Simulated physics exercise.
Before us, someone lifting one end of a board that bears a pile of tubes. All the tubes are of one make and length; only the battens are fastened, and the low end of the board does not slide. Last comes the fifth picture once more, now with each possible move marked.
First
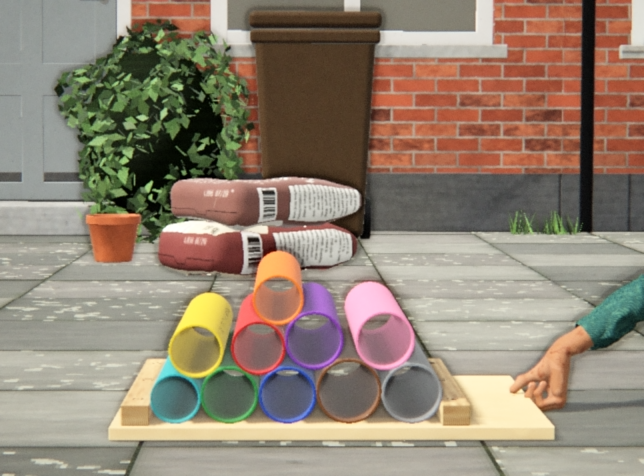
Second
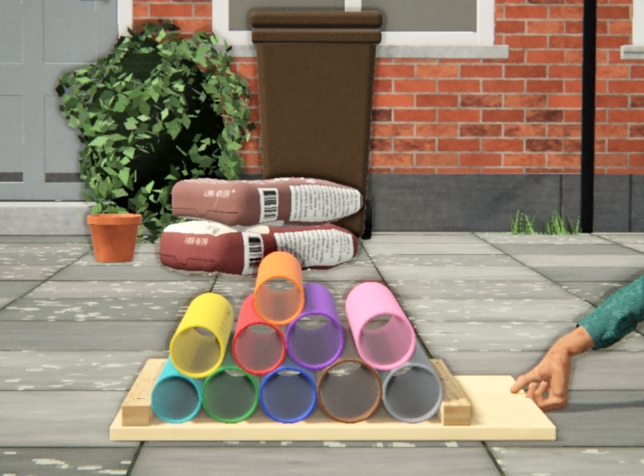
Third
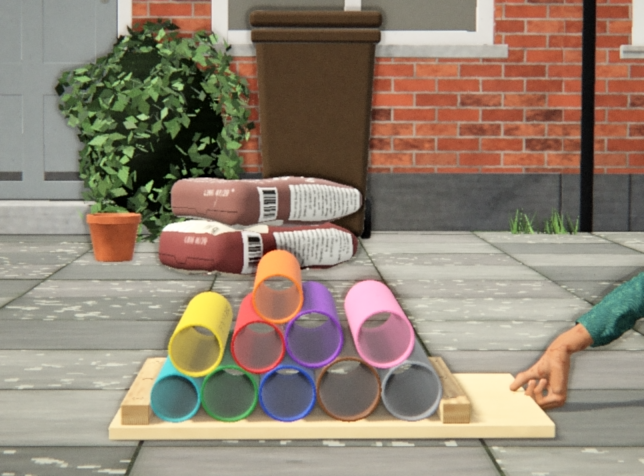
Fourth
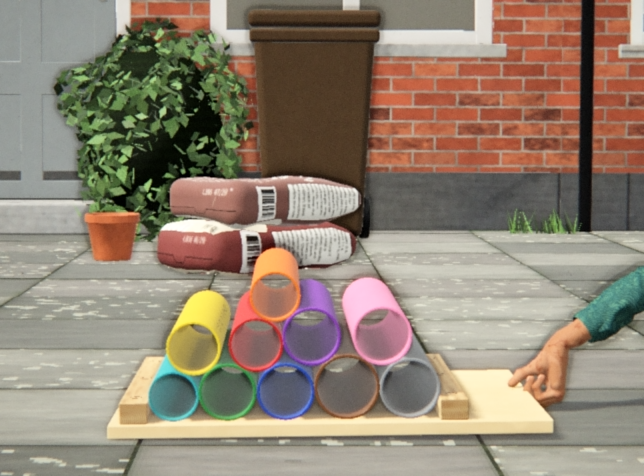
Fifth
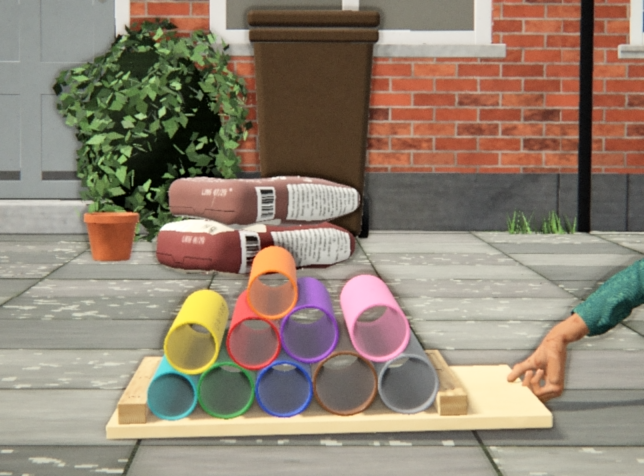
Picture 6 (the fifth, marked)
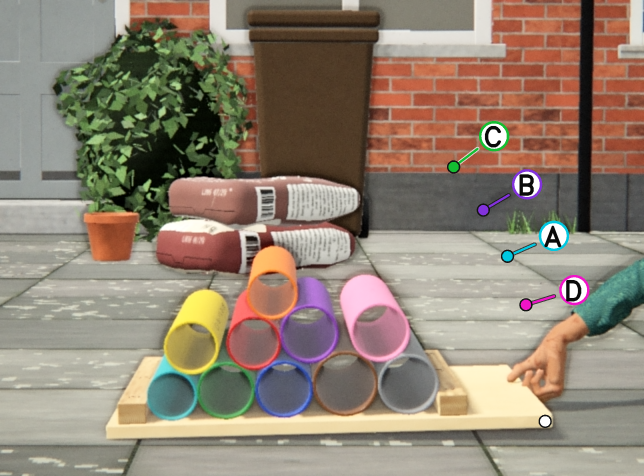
A stack of nine colourful tubes sat between two wooden strips on a board outside a brick house, while a hand at the right end raised the board very slightly, the tubes keeping their arrangement.
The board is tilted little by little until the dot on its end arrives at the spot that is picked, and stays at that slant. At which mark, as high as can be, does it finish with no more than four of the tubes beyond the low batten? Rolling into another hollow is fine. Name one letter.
At most to B.
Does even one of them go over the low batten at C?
At C: Yes.
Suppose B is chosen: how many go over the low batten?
The count is four.
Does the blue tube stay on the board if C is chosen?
Yes, with C.
On the copy, A at (507, 257); B at (483, 210); C at (454, 167); D at (526, 305); the white dot at (545, 422).
On B. First, board at 18°.
Then, board at 31°.
Finally, board at 31°, four over the low batten (red, yellow, purple, orange).
By contrast, A four over the low batten (red, yellow, purple, orange); C five over the low batten; D none over the low batten.
